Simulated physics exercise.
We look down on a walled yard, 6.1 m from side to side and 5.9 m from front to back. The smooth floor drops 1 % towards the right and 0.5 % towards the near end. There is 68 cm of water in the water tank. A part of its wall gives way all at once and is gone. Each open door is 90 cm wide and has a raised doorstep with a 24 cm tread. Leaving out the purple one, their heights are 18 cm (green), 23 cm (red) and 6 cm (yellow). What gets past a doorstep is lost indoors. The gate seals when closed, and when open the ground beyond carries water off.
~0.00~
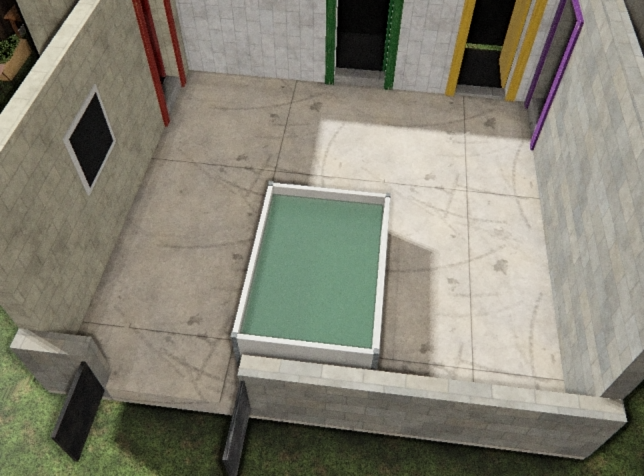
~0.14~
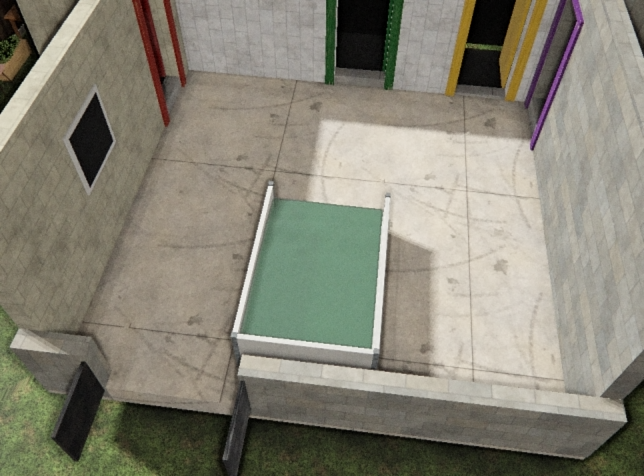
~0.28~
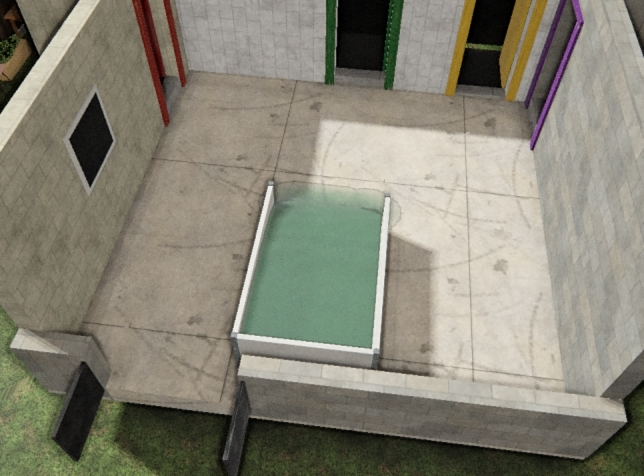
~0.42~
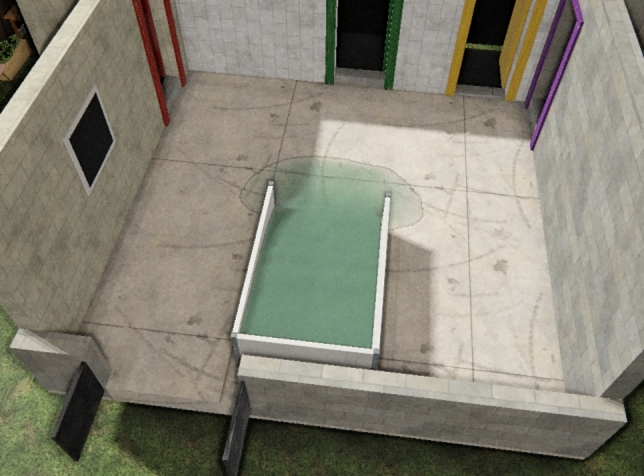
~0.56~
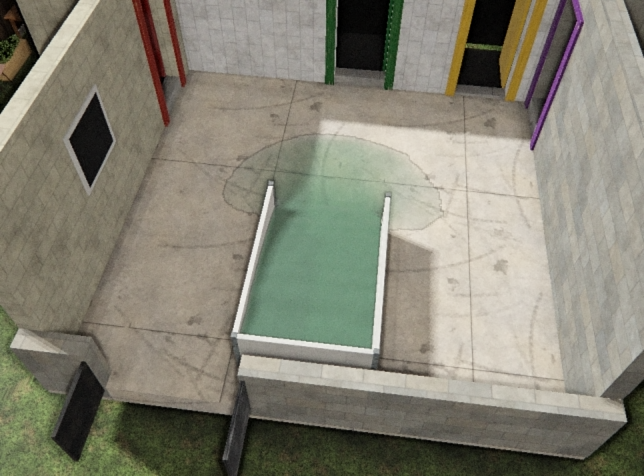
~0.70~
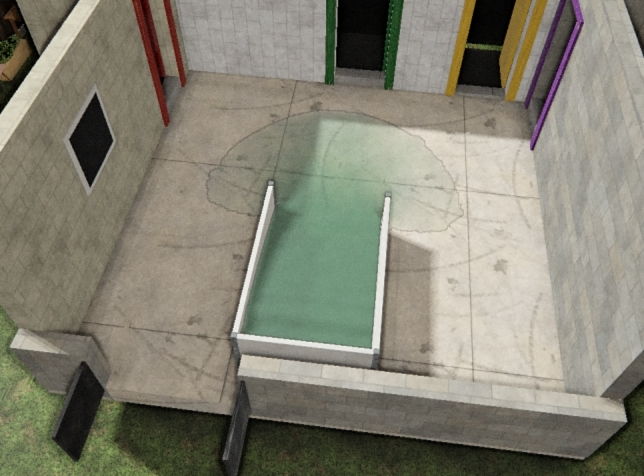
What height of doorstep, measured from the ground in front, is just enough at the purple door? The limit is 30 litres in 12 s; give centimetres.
About 19 cm.
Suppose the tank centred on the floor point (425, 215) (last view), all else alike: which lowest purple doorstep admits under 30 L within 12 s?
Some 20 cm.
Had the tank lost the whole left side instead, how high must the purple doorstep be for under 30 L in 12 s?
About 11.5 cm.
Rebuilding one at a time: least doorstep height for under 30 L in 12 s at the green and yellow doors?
About 24 cm at green and 15 cm at yellow.
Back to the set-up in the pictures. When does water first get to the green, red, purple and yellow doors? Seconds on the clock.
Arrival: Green 0.9 s, red 2.0 s, purple 2.0 s, yellow 1.6 s.
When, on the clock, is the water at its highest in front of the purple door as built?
Around 2.8 s.
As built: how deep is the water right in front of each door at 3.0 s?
Depths in cm: Green 24, red 21, purple 25, yellow 18.
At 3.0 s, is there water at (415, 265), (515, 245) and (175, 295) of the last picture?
In turn: Not reached, not reached, still dry.
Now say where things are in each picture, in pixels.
In the first picture, the water tank at (318, 263) is whole and still, 68 cm deep; the purple door at (548, 78) is dry.
In the second picture, the front is at a hidden place, 0.3 m from the gap on the far side; 0.4 m2 of floor is wet, 68 cm left at the back.
In the third picture, water pours out on the far side and has run 0.7 m, to a hidden place; about 12 cm deep outside, 68 cm at the back.
In the fourth picture, the front is at (308, 160), 1.3 m from the gap on the far side; 2.7 m2 of floor is wet, 68 cm left at the back.
In the fifth picture, the front is at (316, 137), 1.9 m from the gap on the far side; 4.3 m2 of floor is wet, 68 cm left at the back.
In the sixth picture, the gap is on the far side, the front 2.5 m out at (321, 114); the back of the water tank holds 61 cm; the purple door at (548, 78), 4.1 m from the gap, is still 2.0 m from the nearest water.
After 1.4 s water covers 40 % of the floor, deepest (30 cm) near (337, 221); it has not reached the purple door.
After 3.0 s water covers 50 % of the floor, deepest (31 cm) near (519, 105); 25 cm at the purple door, 2 litres in over its 26 cm doorstep.
After 12.0 s water covers 90 % of the floor, deepest (13 cm) near (541, 284); 7 cm at the purple door, 5 litres in over its 26 cm doorstep.
At the purple door as built, the water arrived by 2.0 s and peaked near 26 cm at 2.8 s.
Run again over the same 12 s with other heights there, 60 litres in over 16 cm, 17 litres over 21.5 cm. The limit of 30 litres is kept from about 19 cm up.
